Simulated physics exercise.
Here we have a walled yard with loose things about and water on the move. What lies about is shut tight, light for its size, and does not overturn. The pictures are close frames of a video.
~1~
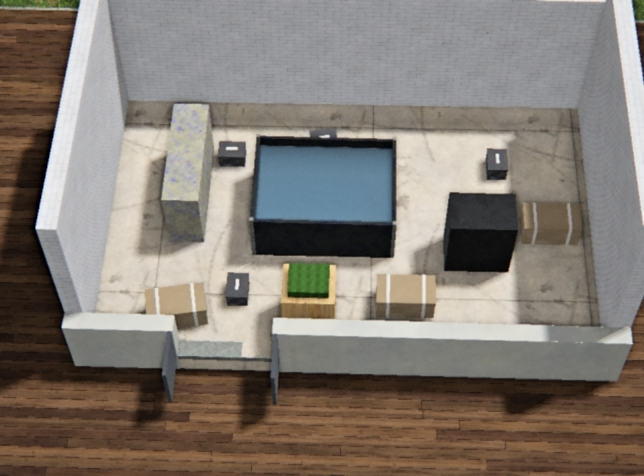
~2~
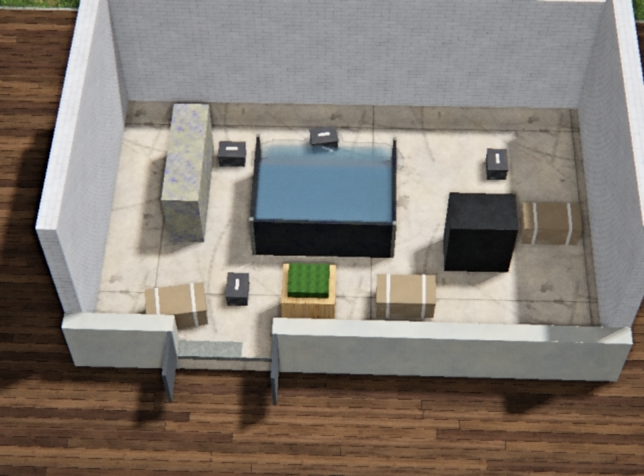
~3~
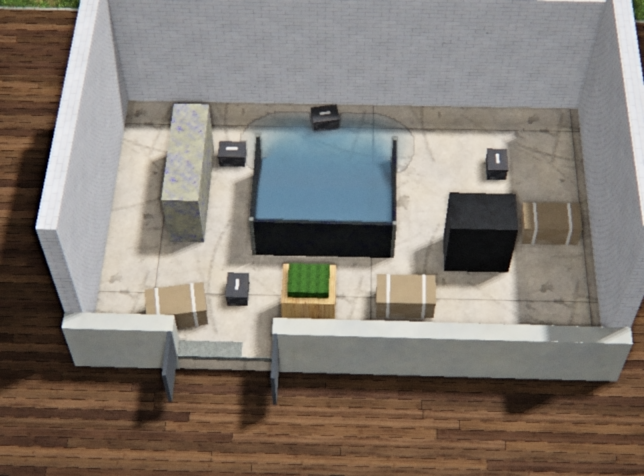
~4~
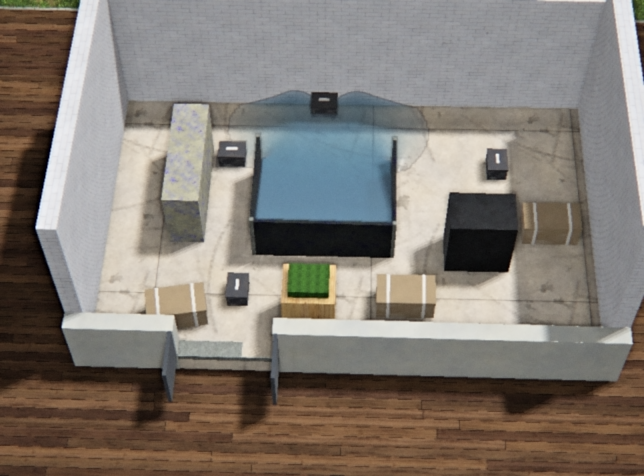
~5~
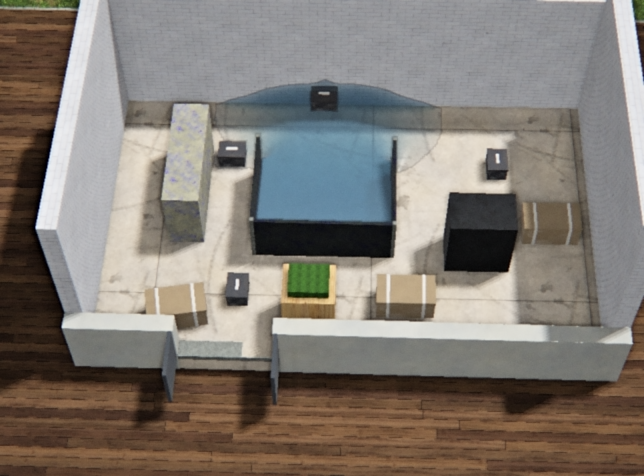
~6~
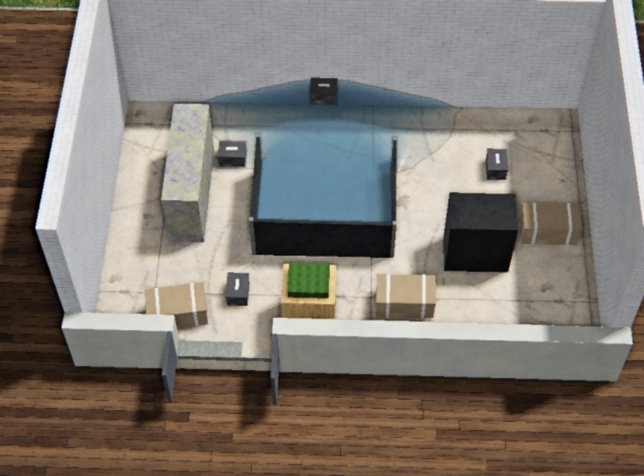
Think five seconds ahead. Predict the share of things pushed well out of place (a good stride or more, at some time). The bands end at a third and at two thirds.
That comes to two thirds or more.
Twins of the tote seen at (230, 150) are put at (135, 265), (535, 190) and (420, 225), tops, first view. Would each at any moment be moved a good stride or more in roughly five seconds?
As listed: Yes, shifted that much, less than that.
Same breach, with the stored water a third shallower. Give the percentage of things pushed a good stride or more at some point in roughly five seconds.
Near 60 in a hundred.
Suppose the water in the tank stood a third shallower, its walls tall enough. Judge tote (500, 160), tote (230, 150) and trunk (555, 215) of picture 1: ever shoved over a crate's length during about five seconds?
As listed: Yes, swept aside, that far or more.
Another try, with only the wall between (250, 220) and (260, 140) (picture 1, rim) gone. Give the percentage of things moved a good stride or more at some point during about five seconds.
I make it 60 per cent.
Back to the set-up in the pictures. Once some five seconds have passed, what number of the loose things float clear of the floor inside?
The number is 3.
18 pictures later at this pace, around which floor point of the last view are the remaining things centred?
Around (346, 260).
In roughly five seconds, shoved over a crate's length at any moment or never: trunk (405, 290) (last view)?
My call: Never so far.
A moment on, 1 of 7 are well off their spots; 1 afloat.
Next, 2 of 7 are well off their spots; 1 afloat.
Later, 4 of 7 are well off their spots; 2 afloat.
In the end, 5 of 7 are well off their spots, and 5 have been at some point; 3 afloat.
